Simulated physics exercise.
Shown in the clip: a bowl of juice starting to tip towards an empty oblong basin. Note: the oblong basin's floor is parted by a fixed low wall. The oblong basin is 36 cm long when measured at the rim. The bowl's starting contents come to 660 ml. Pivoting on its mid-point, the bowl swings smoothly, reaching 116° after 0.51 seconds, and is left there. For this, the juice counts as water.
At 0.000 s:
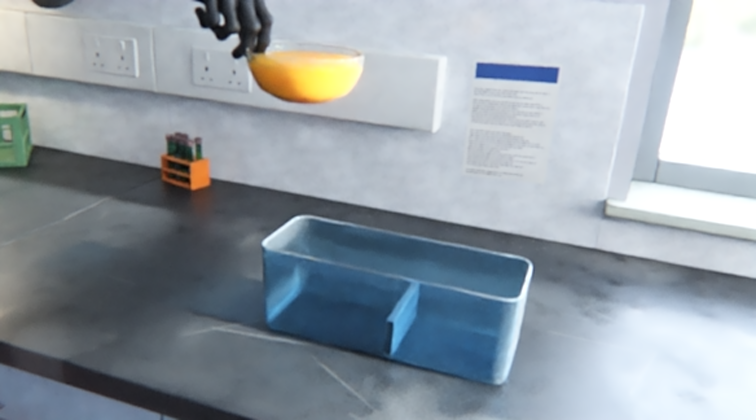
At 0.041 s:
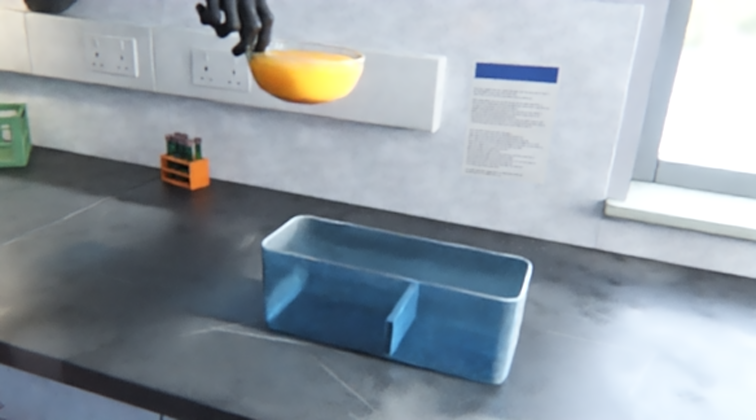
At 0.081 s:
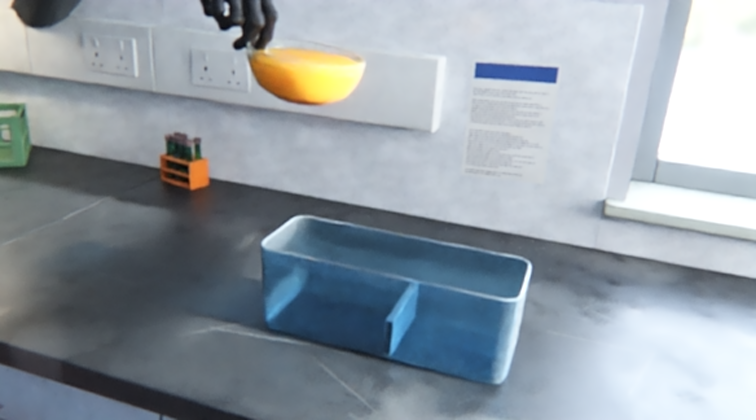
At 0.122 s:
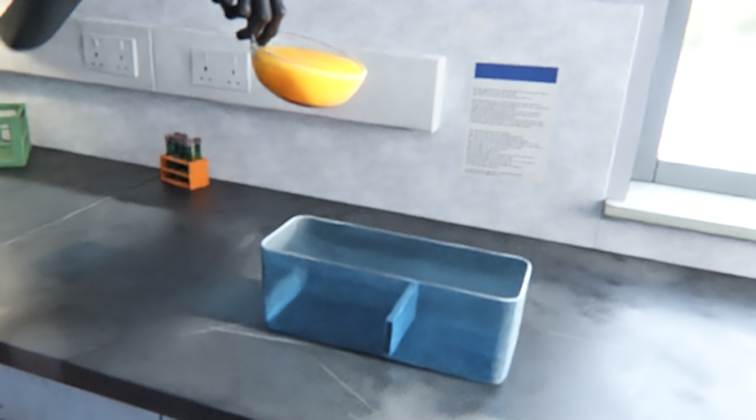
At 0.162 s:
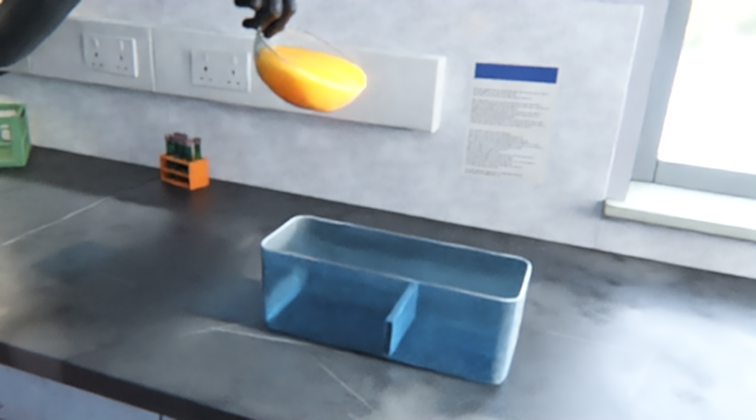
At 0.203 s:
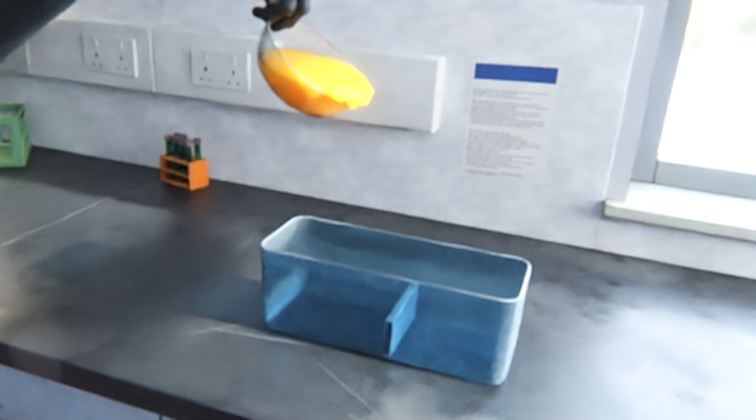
On a dark laboratory worktop, a black robotic hand steadily tilting a clear bowl of orange juice rightward above an empty blue basin.
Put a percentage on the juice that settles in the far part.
Roughly 22 per cent ends up there.
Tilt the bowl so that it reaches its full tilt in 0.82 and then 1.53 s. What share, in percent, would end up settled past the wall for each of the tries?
Result: 45 per cent, then 55 per cent.
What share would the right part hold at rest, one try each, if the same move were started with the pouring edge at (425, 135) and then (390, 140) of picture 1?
Result: 75 per cent, then 55 per cent.
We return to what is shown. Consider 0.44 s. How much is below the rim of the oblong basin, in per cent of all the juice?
Close to 28 in a hundred.
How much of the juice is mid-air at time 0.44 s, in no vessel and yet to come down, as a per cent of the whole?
Close to 70 in a hundred.
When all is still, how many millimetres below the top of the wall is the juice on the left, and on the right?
Roughly 36 mm on the left side and roughly 48 mm on the right.
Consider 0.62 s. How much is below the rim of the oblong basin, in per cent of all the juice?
Around 96 parts in a hundred.
Then, 0.44 s in, the tilt is 111° and 1 per cent is still to pour, 21 is left of the wall and 8 right of it.
Then, 0.62 s in, the tilt is 116° and 0 per cent is still to pour, 75 is left of the wall and 21 right of it.
Then, 0.81 s in, the tilt is 116° and 0 per cent is still to pour, 68 is left of the wall and 21 right of it.
Then, 1.01 s in, the tilt is 116° and 0 per cent is still to pour, 69 is left of the wall and 21 right of it.
Finally, 69 per cent lies left of the wall, 22 right of it and 9 outside.
